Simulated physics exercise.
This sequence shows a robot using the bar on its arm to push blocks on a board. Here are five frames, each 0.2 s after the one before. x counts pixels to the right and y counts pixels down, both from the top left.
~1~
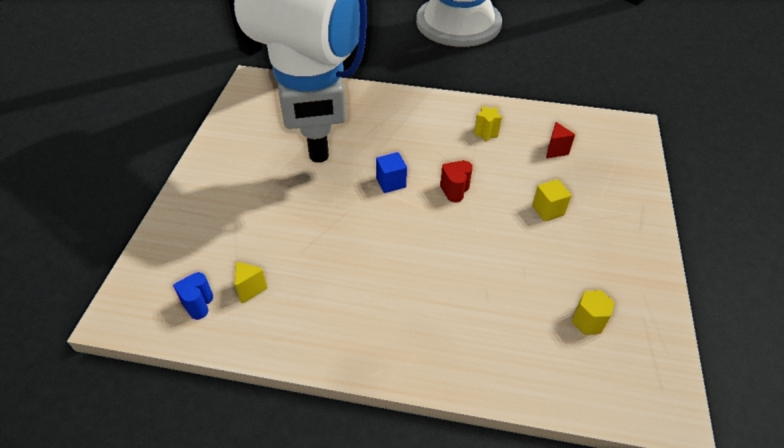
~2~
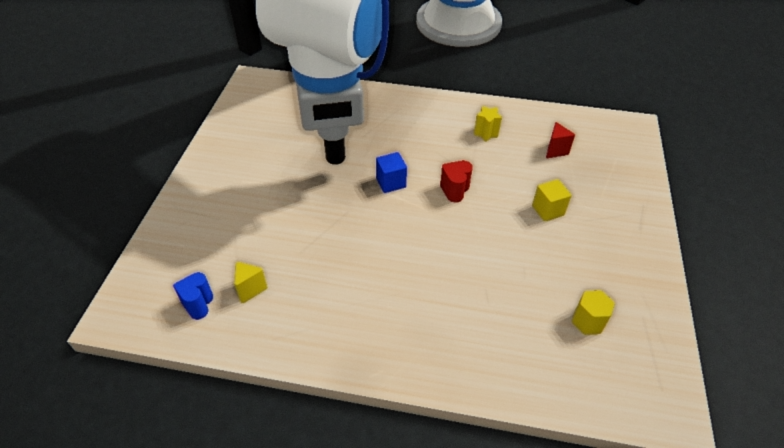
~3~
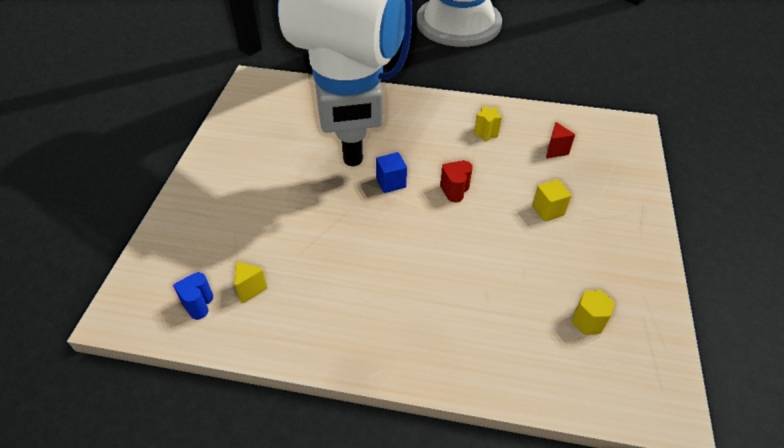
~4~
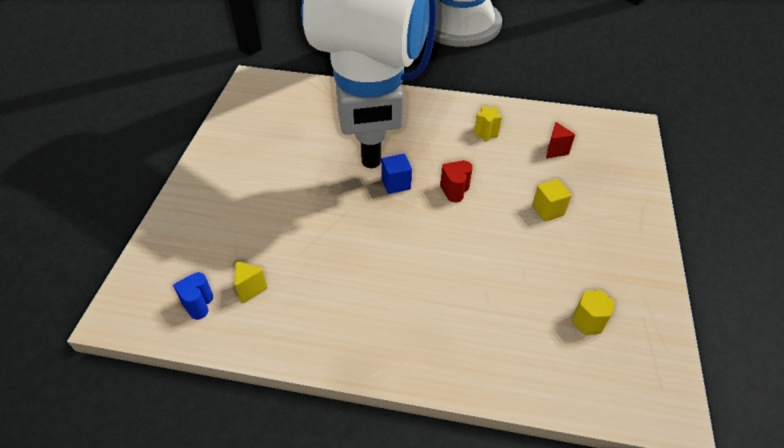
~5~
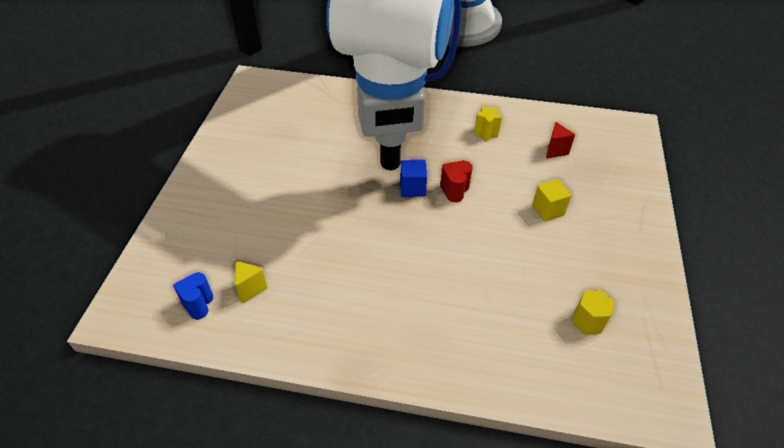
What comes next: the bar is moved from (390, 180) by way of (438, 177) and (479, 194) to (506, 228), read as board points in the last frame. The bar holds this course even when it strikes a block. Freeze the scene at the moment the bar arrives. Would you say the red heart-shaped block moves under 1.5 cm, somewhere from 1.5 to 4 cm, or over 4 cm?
More than 4 cm.
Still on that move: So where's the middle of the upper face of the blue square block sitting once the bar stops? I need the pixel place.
Around (436, 174).
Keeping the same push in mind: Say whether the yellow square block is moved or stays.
It is left in place.
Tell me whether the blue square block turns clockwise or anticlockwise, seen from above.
Twists clockwise.
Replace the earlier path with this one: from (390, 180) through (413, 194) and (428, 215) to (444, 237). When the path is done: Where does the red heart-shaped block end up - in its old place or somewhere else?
Displaced.
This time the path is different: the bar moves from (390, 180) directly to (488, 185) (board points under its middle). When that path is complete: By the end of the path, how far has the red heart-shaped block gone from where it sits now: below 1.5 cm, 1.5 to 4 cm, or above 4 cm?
Its final spot will lie more than 4 cm from the current one.
On the path given first. One third of the way, bar at (440, 162); blue square block at (436, 174), turned 80° clockwise; red heart-shaped block at (462, 171).
Two thirds of the way, bar at (481, 179); blue square block at (436, 174), turned 85° clockwise; red heart-shaped block at (484, 192), turned 40° clockwise.
At the end, bar at (509, 213); blue square block at (436, 174), turned 85° clockwise; red heart-shaped block at (491, 218), turned 80° clockwise; yellow square block unmoved.
